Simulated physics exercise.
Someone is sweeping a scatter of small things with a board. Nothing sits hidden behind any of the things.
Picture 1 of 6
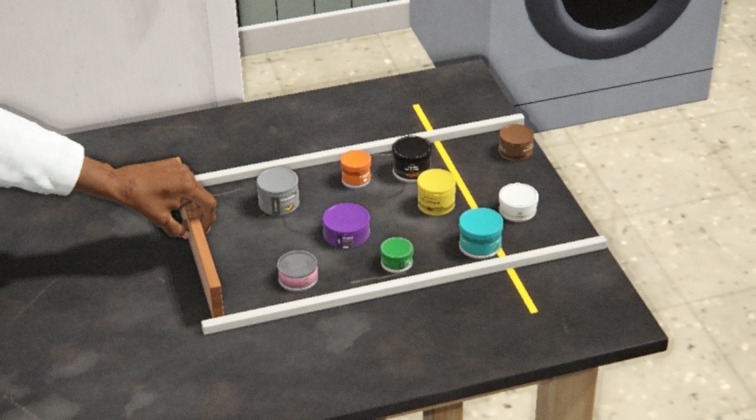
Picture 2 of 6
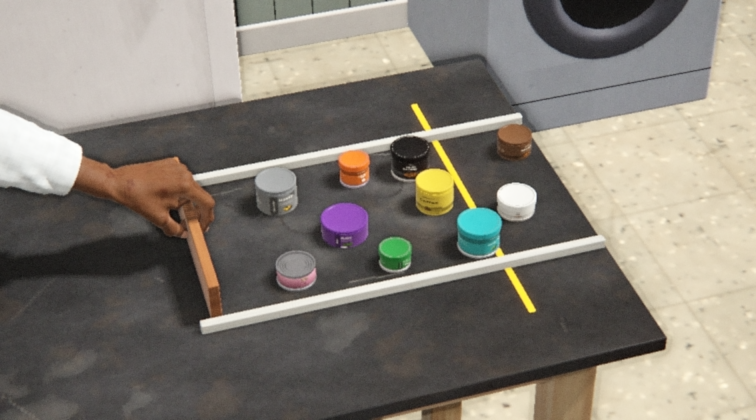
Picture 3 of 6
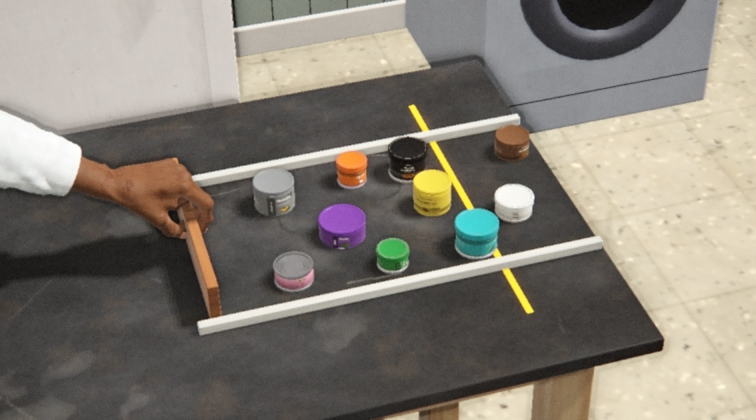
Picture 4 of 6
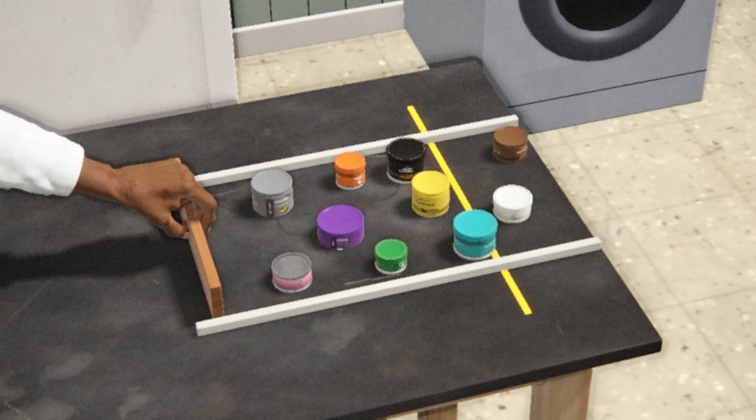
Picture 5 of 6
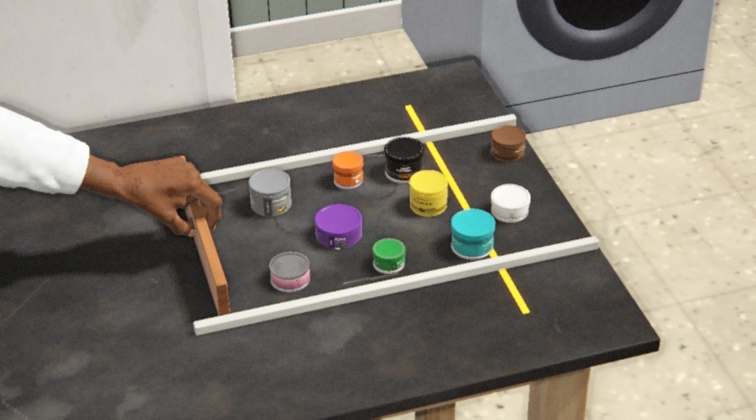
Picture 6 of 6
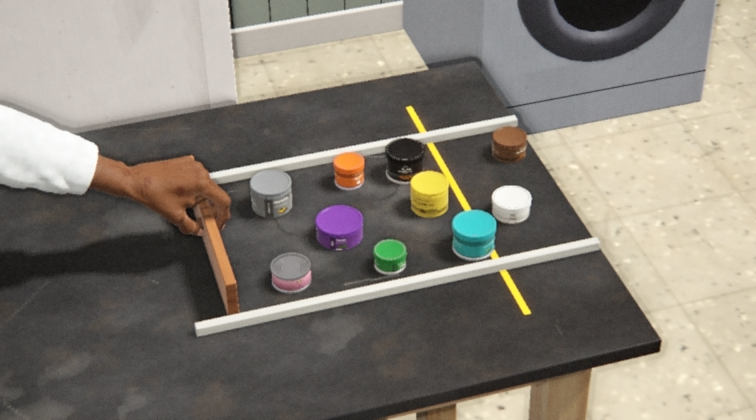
A hand in a white sleeve holds an upright brown board at the left of a dark tabletop, seen from above at an angle, with a washing machine behind. Between two pale rails sit grey, orange, black, purple, pink, green, yellow and turquoise tubs, with brown and white ones beyond a yellow strip. The board rests, then slides slightly right without touching the tubs, as the view drifts minutely.
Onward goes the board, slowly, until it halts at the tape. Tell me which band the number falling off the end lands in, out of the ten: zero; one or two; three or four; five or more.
Going by the pictures, zero pieces get pushed right off.
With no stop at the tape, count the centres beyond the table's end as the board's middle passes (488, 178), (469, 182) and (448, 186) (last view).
Going through the three positions, you'd get 1, 0 and 0.
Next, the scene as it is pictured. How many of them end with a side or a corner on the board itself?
It's 5 of them.
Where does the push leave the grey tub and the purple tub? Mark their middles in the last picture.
They come to rest around (465, 159) and (488, 197).
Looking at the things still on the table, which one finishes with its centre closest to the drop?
Nearest at the end: The brown tub.
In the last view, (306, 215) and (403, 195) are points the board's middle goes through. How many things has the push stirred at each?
At the first spot the count is 2, and at the second it is 8.
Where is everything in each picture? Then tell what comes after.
In the first picture, brown tub (516, 143); white pot (518, 203); turquoise pot (481, 233); board (196, 236); tape (470, 199).
In the second picture, white pot (516, 203); black pot (410, 159).
In the third picture, turquoise pot (476, 234); grey tub (274, 193).
In the fourth picture, brown tub (510, 144); pink tin (292, 273).
In the fifth picture, white pot (510, 204); orange pot (348, 170).
In the sixth picture, brown tub (509, 145); white pot (511, 205); turquoise pot (474, 235); board (210, 234); tape (463, 201).
Soon after, none off yet; brown tub at rest near (509, 145); white pot at rest near (511, 205); turquoise pot at rest near (474, 235).
Then, none off yet; brown tub at rest near (509, 145); white pot at rest near (511, 205); turquoise pot moved about its own width near (515, 231).
At rest, the number that fall off is zero.
